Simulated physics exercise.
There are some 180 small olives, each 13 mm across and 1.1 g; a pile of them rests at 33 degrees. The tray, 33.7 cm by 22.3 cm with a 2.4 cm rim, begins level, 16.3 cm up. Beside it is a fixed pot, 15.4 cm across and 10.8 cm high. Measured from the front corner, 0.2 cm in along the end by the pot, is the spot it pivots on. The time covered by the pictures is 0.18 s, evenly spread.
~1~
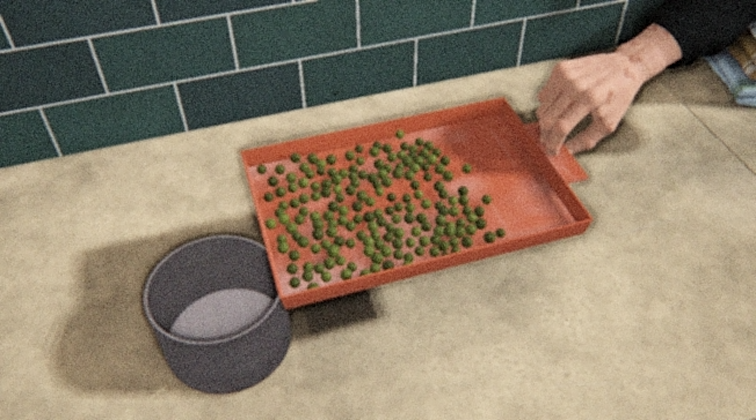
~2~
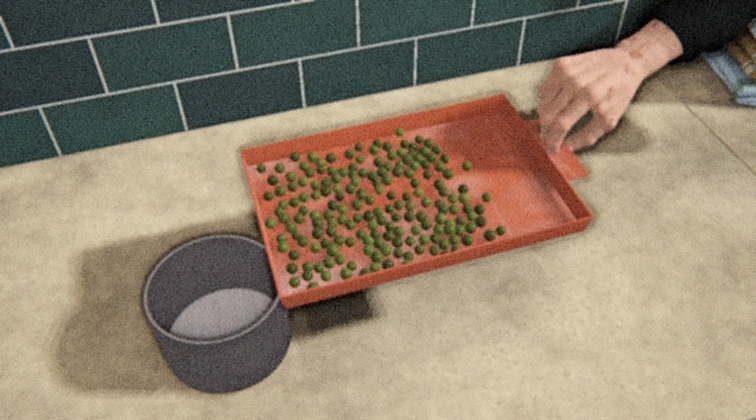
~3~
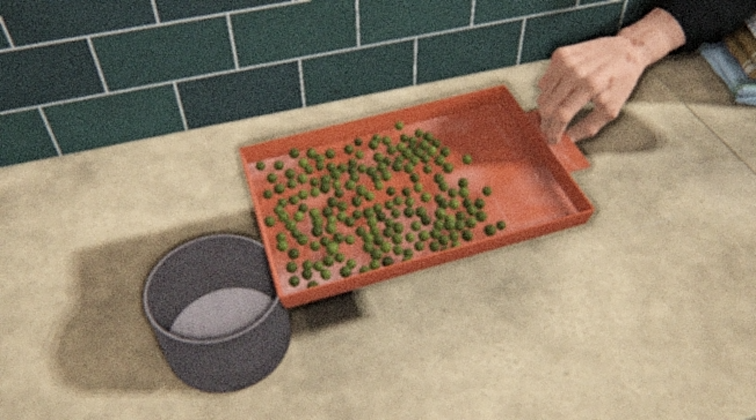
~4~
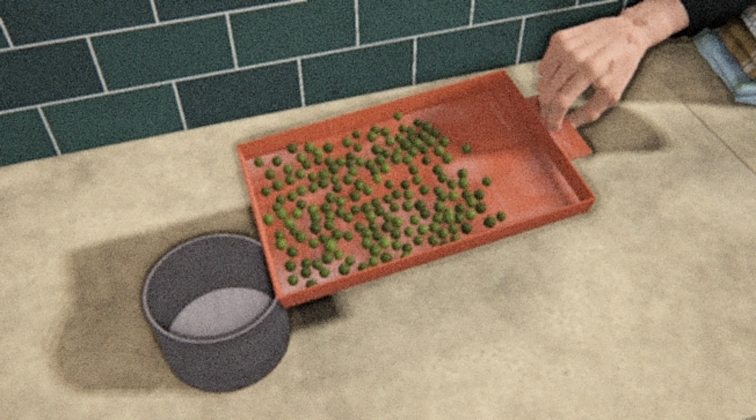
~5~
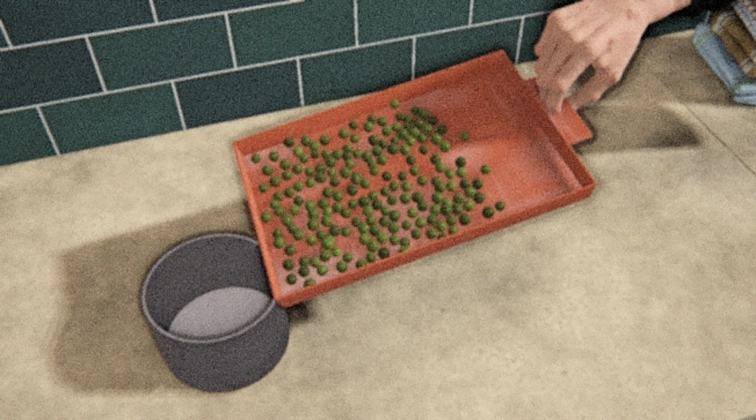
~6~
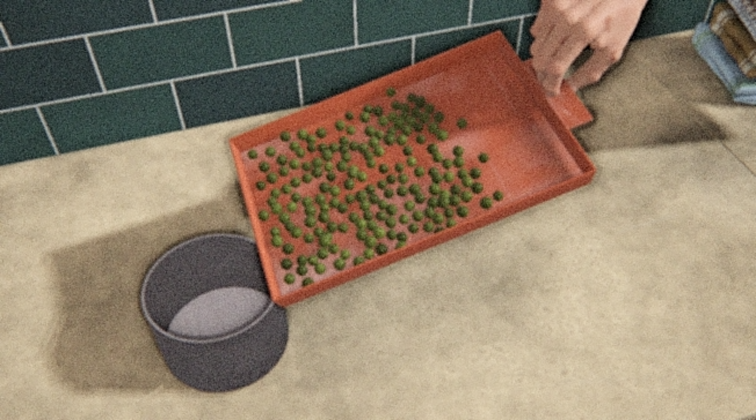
On a kitchen counter, a hand gradually raising the right end of a red tray of small green olives beside a dark pot.
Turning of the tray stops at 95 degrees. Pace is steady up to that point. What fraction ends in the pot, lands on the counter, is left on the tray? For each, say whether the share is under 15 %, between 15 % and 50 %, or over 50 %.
Pot: Between 15 % and 50 %; counter: Over 50 %; left on the tray: Under 15 %.
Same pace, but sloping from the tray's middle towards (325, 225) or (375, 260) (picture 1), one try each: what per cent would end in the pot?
The share comes to about 65 in a hundred, then about 0 in a hundred.
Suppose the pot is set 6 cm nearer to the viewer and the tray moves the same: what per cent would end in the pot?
Expect something close to 80 per cent.
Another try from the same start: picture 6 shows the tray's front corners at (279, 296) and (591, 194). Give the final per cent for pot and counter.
You'd end with pot at 0 and counter at 100.
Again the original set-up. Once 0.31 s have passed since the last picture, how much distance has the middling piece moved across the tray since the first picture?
Displacement on the tray: About 5 cm.
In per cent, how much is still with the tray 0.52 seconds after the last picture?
Roughly 95 per cent.
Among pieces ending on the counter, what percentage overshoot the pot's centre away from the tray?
I'd put it at close to 70 per cent.
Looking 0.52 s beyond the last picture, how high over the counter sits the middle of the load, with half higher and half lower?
Some 24 cm above the counter.
Then, 0.31 s after the last picture, tilt 54 degrees; the tray holds 100 %, the pot 0 %.
Then, 0.52 s after the last picture, tilt 80 degrees; the tray holds 95 %, the pot 0 %.
Then, 0.85 s after the last picture, tilt 95 degrees; the tray holds 10 %, the pot 30 %.
In the end, pot 35 %, counter 65 %, tray 0 %.
